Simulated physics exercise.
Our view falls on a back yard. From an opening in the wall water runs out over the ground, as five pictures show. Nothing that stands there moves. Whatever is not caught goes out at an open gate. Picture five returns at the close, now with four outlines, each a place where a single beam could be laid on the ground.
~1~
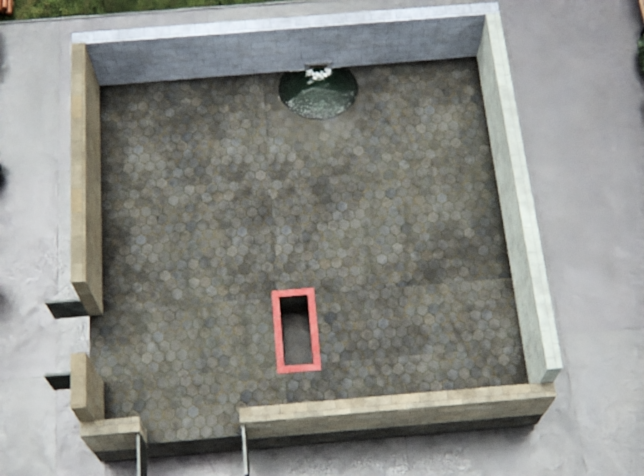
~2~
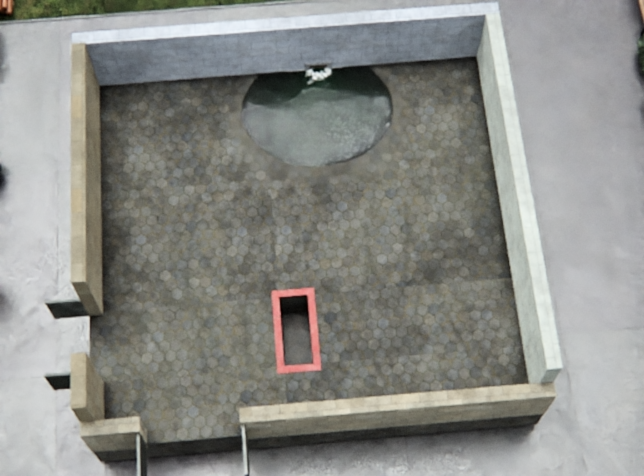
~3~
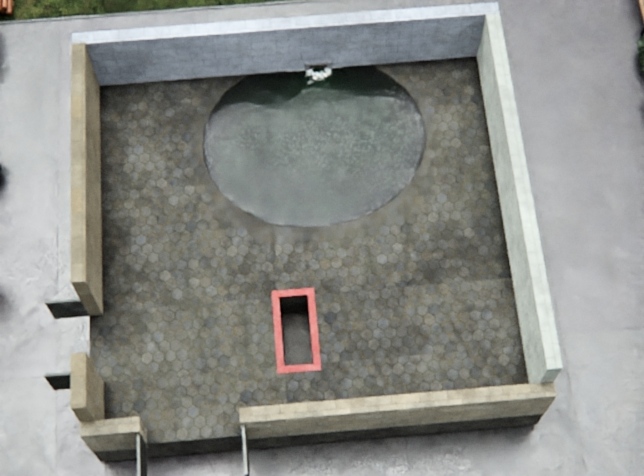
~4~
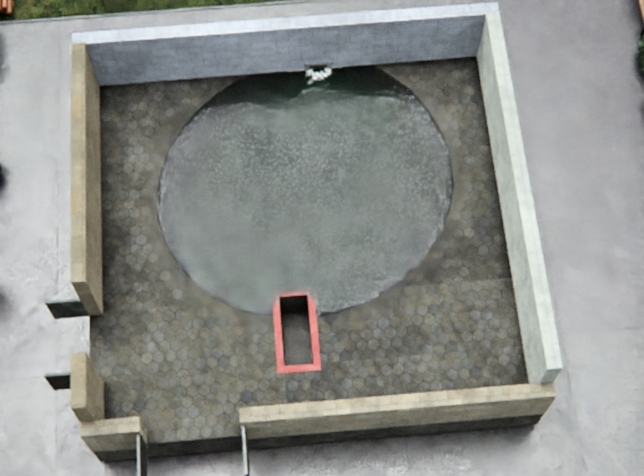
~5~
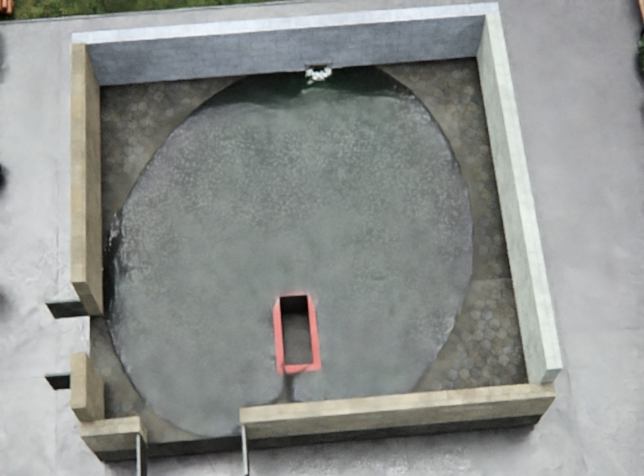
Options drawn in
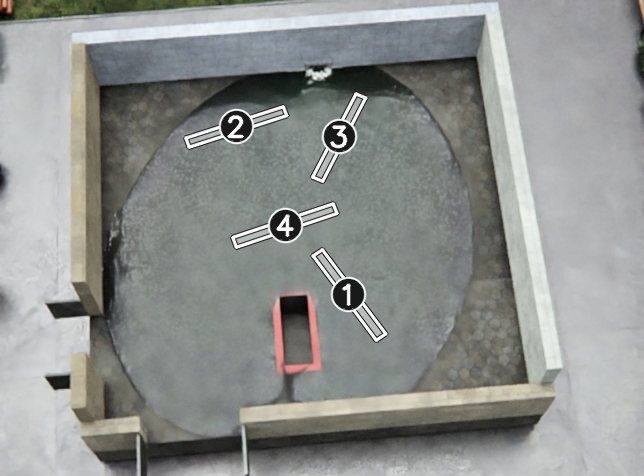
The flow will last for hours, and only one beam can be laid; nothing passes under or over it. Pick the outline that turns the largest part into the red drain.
2 beats the others.
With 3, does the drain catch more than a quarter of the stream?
No, it does not.
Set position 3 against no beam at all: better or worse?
It is worse.
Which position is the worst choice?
That is position 4.
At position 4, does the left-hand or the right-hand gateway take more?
The right gate.
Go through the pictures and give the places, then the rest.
Outfall at (318, 66); red drain at (296, 330); open gate at (103, 348); open gate at (195, 426); 3 % of the ground under water, visible out to (337, 111); red drain still dry, in the first picture.
In the second picture, 9 % of the ground under water, visible out to (355, 156); red drain still dry.
In the third picture, 21 % of the ground under water, visible out to (253, 212); red drain still dry.
In the fourth picture, 40 % of the ground under water, visible out to (256, 307); red drain taking water.
In the fifth picture, 66 % of the ground under water, visible out to (144, 384); red drain taking water.
In white, 1 from (317, 252) to (381, 337); 2 from (187, 142) to (285, 111); 3 from (317, 179) to (360, 95); 4 from (234, 242) to (335, 208).
If 1 is chosen, about 20 % of the stream goes into the red drain, about 79 % out by the gates.
If 2 is chosen, about 28 % of the stream goes into the red drain, about 72 % out by the gates.
If 3 is chosen, about 19 % of the stream goes into the red drain, about 80 % out by the gates.
If 4 is chosen, about 12 % of the stream goes into the red drain, about 88 % out by the gates.
